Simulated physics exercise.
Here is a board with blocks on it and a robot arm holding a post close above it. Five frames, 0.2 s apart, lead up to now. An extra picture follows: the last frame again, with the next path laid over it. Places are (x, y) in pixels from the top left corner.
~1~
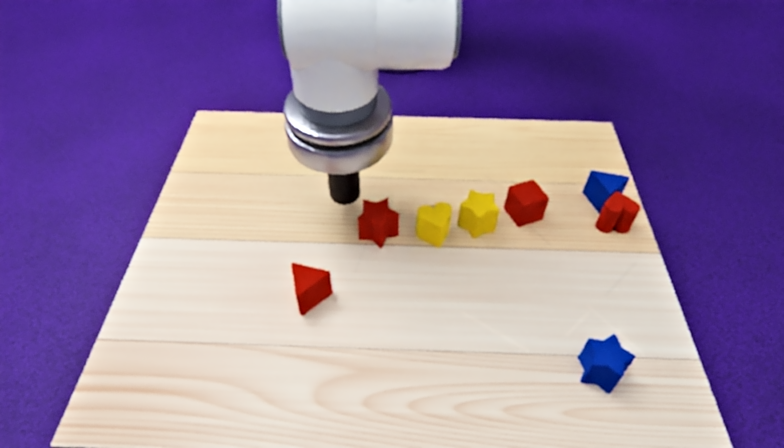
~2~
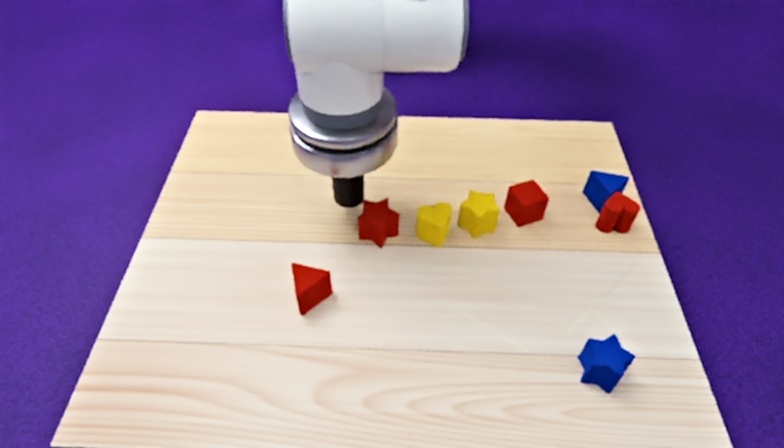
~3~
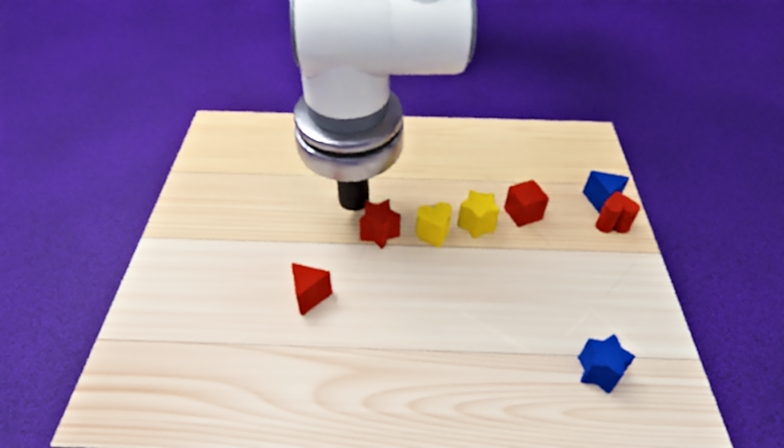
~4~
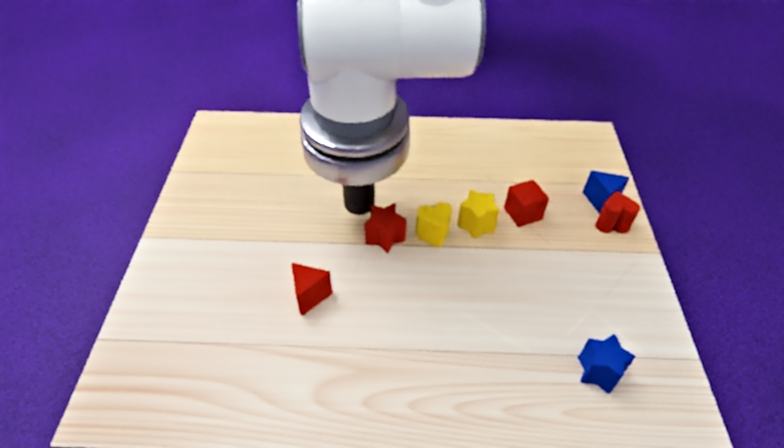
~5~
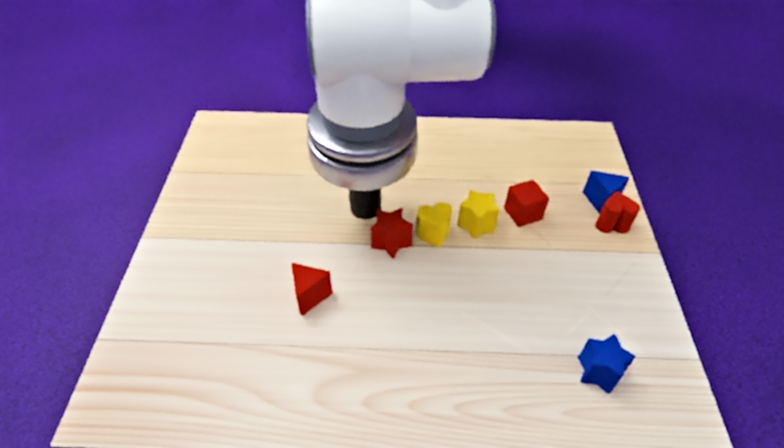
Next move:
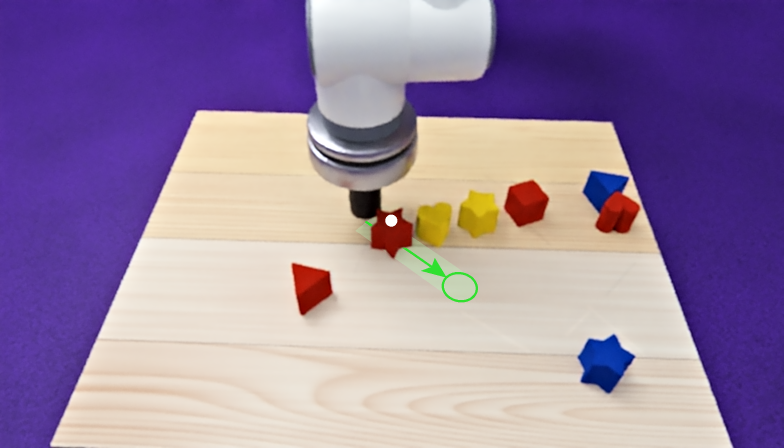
A robot arm moves slightly right and toward the viewer, nudging a red star block along.
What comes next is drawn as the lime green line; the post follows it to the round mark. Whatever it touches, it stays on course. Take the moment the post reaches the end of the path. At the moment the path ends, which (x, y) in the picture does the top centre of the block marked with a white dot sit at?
Near (463, 293).
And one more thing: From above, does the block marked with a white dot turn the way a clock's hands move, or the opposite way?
The block marked with a white dot rotates clockwise.
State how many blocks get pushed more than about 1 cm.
One.
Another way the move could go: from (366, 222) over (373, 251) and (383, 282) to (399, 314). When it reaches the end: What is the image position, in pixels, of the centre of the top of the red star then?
It ends at (411, 245).
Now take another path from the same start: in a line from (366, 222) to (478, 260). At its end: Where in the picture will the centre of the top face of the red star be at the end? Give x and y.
That would be at about pixel (424, 245).
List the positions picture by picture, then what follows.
In the first picture, lower end of the post (345, 195), tops of blocks, red star (378, 211), yellow heart block (436, 213).
In the second picture, post (349, 198), blocks as before.
In the third picture, post (354, 201), red star (379, 212).
In the fourth picture, post (360, 205), red star (385, 216).
In the fifth picture, post (366, 209), red star (391, 221), yellow heart block (436, 213).
The drawn path runs from (366, 222) to (460, 287); the dot is on the red star.
The first path, step by step. One third of the way, post (396, 229); red star (419, 245), turned 15° clockwise.
Two thirds of the way, post (429, 251); red star (442, 267), turned 60° clockwise.
At the end, post (462, 274); red star (463, 293), turned 85° clockwise; yellow heart block not moved.
